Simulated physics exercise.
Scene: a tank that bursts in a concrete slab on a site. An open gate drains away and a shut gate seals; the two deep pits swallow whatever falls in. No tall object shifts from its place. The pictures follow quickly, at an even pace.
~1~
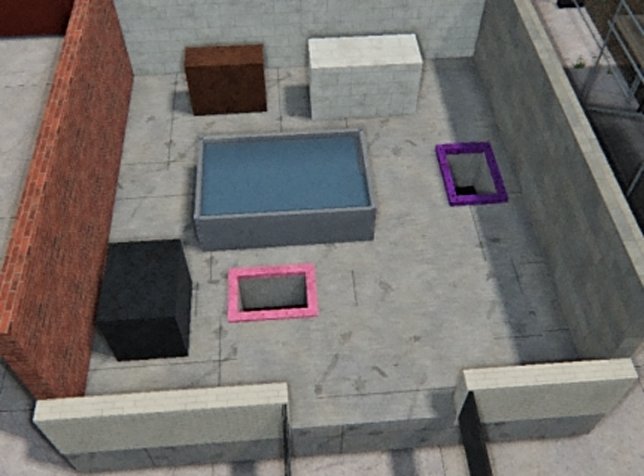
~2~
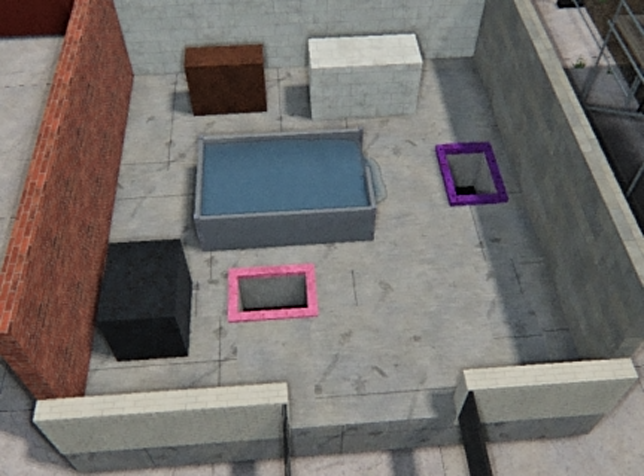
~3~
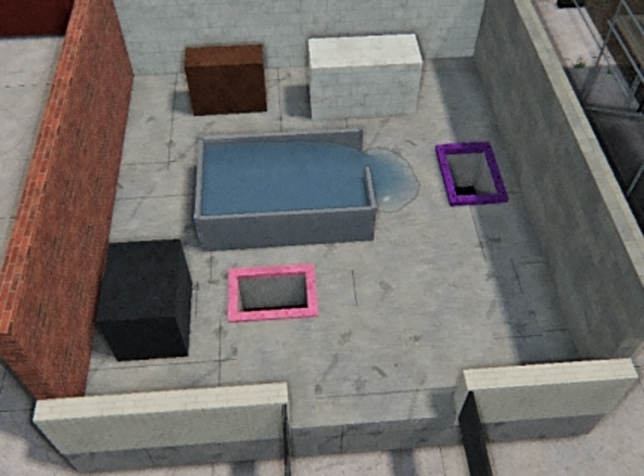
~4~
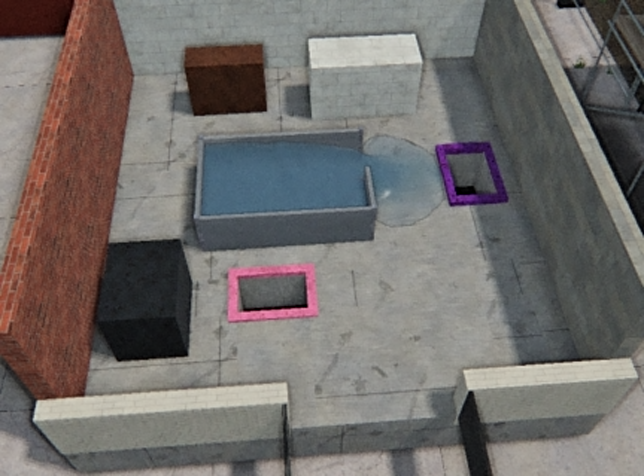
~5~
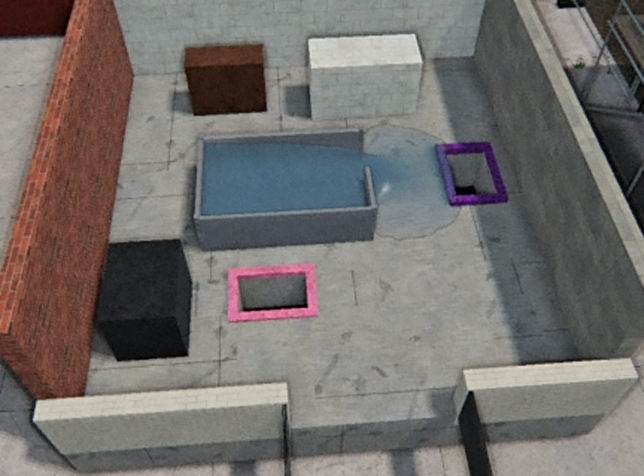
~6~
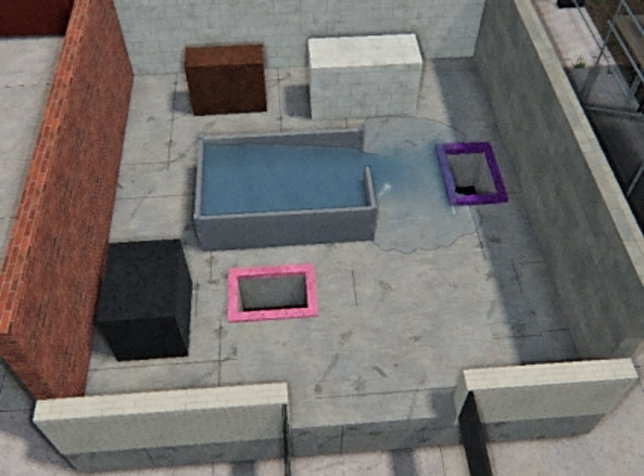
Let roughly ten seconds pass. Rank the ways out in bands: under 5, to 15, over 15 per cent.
As I see it, the gate pulls in barely a drop - beneath five per cent; the purple pit pulls in a good deal - past fifteen per cent; the pink pit pulls in barely a drop - beneath five per cent.
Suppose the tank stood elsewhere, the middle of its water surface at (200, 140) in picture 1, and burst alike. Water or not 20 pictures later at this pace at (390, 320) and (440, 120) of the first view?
In the order given, untouched and swamped.
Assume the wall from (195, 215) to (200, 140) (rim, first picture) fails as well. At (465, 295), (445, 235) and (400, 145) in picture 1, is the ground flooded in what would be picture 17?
As listed: Dry, not flooded, no water.
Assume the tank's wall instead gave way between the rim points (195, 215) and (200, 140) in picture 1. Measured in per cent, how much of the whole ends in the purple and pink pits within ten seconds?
Purple 2 %, pink 4 %.
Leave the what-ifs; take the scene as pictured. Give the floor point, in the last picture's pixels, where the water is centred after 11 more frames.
It's close to (334, 187).
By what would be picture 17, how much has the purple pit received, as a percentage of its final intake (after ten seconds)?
That comes out to 55 per cent by my count.
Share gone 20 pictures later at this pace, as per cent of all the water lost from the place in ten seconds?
Near 70 in a hundred.
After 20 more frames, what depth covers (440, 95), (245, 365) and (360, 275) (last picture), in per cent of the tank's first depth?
Respectively near 4, 0 and 0 per cent.
A moment on, water covers 20 % of the floor; the gate 0 %, the purple pit 6 %, the pink pit 0 %.
Next, water covers 25 % of the floor; the gate 0 %, the purple pit 12 %, the pink pit 0 %.
Then, water covers 35 % of the floor; the gate 0 %, the purple pit 18 %, the pink pit 0 %.
Later, water covers 60 % of the floor; the gate 0 %, the purple pit 22 %, the pink pit 0 %.
In the end, water covers 95 % of the floor; the gate 3 %, the purple pit 22 %, the pink pit 0 %.
